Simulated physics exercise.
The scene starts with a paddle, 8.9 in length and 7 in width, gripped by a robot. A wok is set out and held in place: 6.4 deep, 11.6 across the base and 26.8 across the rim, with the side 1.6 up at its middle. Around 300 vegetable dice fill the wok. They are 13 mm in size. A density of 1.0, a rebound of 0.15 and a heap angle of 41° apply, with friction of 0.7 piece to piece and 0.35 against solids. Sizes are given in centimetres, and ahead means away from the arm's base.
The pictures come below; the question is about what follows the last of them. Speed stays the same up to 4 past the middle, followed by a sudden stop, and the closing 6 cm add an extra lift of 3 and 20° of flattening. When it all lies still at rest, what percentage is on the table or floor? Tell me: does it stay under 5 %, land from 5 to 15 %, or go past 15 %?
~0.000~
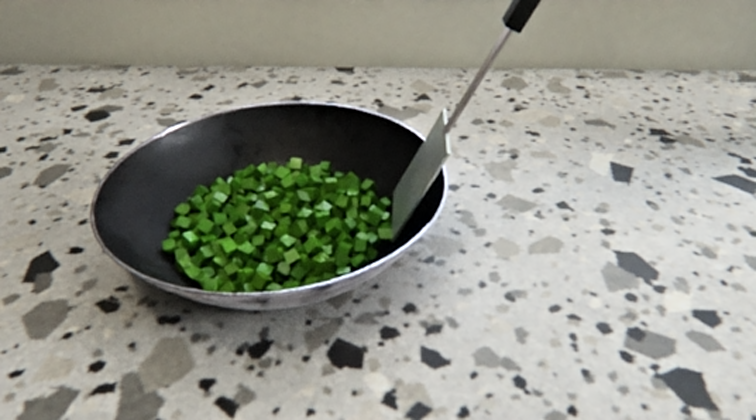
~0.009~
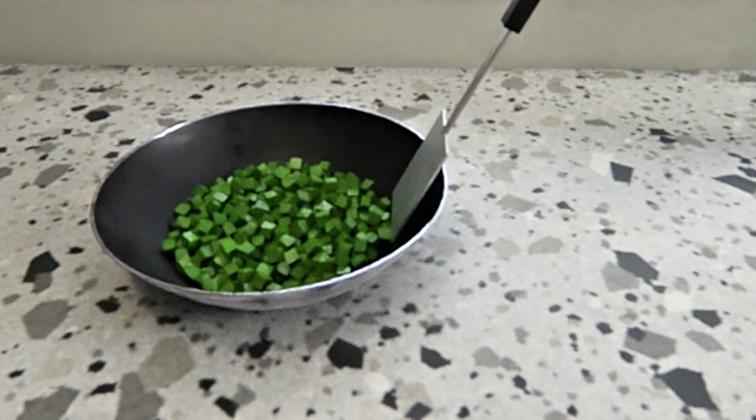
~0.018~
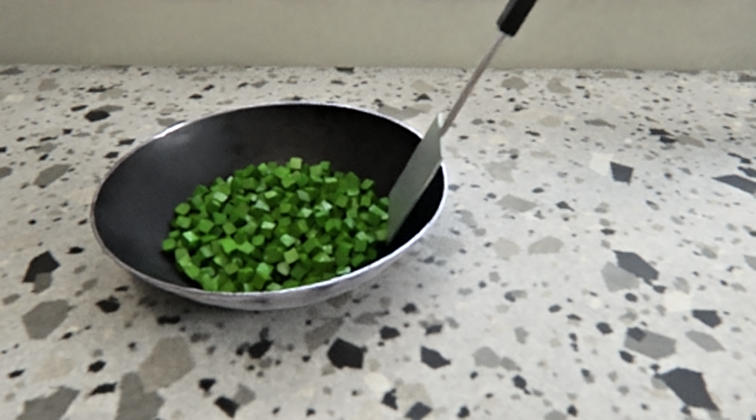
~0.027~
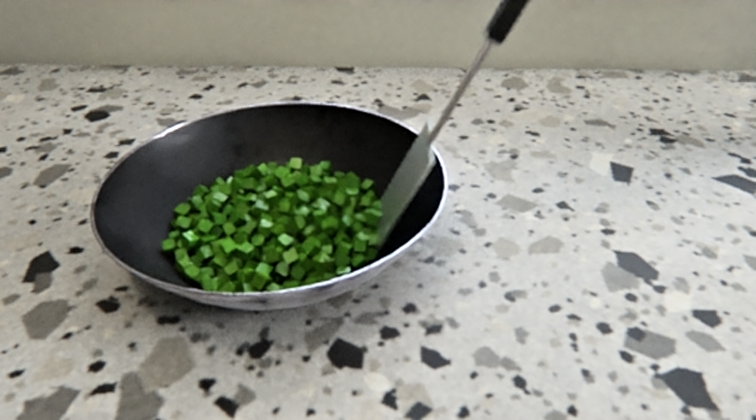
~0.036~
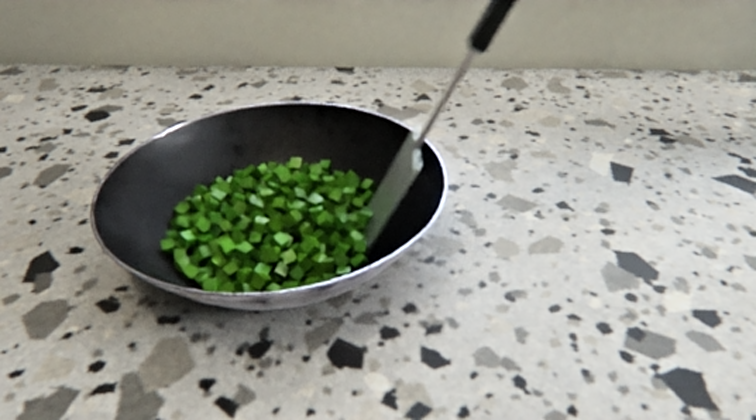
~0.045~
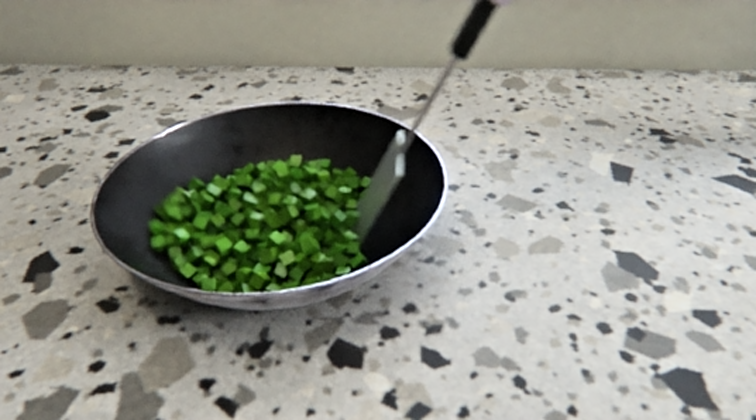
It lands from 5 to 15 %.
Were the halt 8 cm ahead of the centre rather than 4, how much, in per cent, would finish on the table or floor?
That would be something like 35 in a hundred.
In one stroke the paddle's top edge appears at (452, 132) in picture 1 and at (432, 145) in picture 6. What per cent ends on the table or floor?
My guess would be close to 0 per cent.
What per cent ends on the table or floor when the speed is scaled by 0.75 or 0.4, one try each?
The two tries give roughly 5 and 0 in a hundred.
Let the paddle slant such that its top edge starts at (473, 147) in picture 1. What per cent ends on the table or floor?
Around 10 percent ends up on the table or floor.
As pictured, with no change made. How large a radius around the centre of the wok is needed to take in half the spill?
The answer is around 28 cm.
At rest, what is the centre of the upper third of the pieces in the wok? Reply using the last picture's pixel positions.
You'll find it at about (173, 200).
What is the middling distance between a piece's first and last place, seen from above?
5 cm.
After 0.07 s, sloping 63°, highest piece 6 above the table; 298 in the wok.
After 0.09 s, sloping 58°, highest piece 10 above the table; 296 in the wok, 2 on the blade or in flight.
After 0.30 s, sloping 44°, highest piece 16 above the table; 268 in the wok, 15 on the table or floor, 15 on the blade or in flight.
After 1.35 s, sloping 44°, highest piece 6 above the table; 268 in the wok, 30 on the table or floor.
At rest, 268 in the wok, 30 on the table or floor. That is 10 % on the table or floor.
